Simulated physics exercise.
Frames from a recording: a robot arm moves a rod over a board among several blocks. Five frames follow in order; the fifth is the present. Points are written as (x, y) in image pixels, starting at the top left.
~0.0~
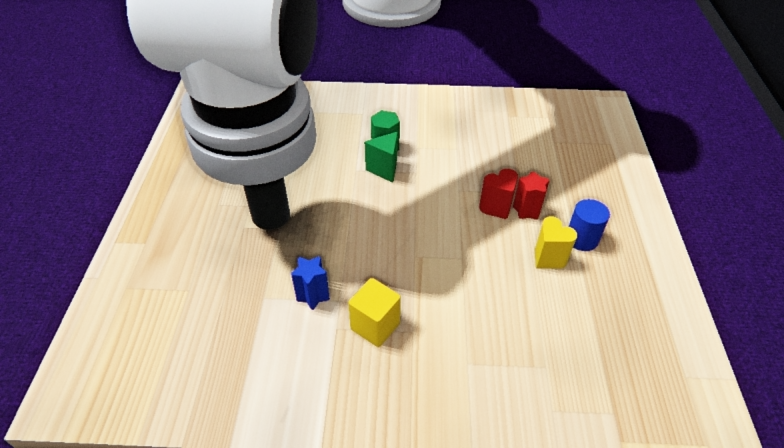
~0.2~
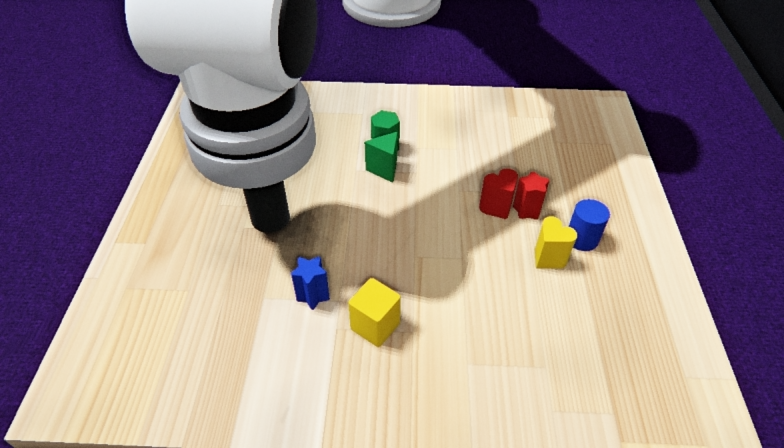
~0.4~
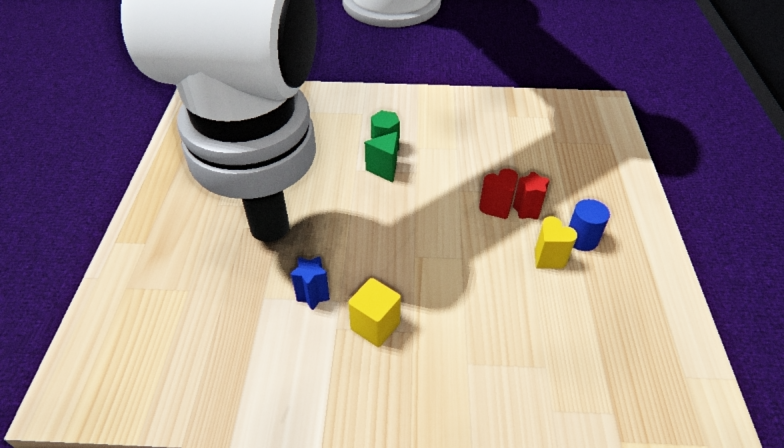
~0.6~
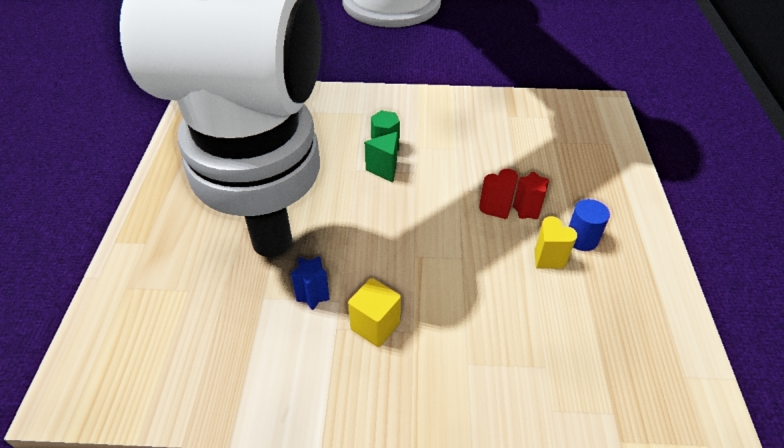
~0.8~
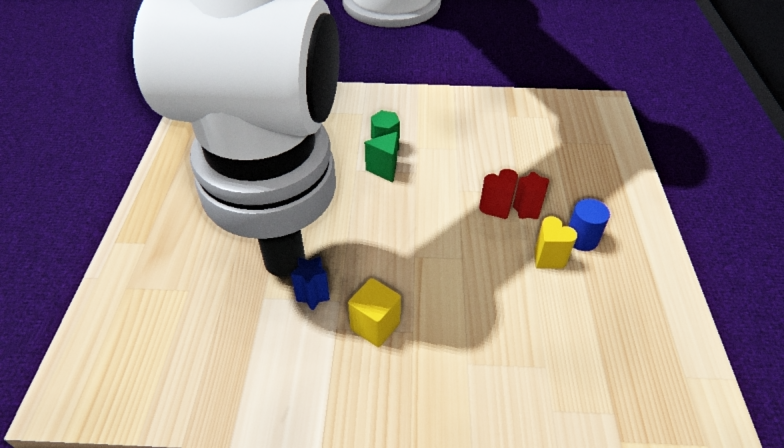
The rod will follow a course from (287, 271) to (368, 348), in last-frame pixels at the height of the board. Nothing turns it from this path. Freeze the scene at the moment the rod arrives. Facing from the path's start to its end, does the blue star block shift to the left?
I expect not.
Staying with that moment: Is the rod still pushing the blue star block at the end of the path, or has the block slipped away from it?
The blue star block won't leave the front of the rod.
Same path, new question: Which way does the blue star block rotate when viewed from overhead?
It is turned clockwise.
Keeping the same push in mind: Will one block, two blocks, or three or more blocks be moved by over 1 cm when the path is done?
Count: 2.
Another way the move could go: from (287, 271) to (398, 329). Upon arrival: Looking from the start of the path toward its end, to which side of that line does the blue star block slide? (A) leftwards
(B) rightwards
The answer is B.
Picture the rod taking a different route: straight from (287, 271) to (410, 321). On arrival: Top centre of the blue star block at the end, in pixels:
It should be at (340, 298) by then.
The first path, step by step. One third of the way, rod (312, 286); blue star block (333, 294).
Two thirds of the way, rod (339, 312); blue star block (353, 324), turned 45° clockwise; yellow square piece (390, 310), turned 55° anticlockwise.
At the end, rod (367, 339); blue star block (373, 356), turned 65° clockwise; yellow square piece (411, 316), turned 55° anticlockwise.
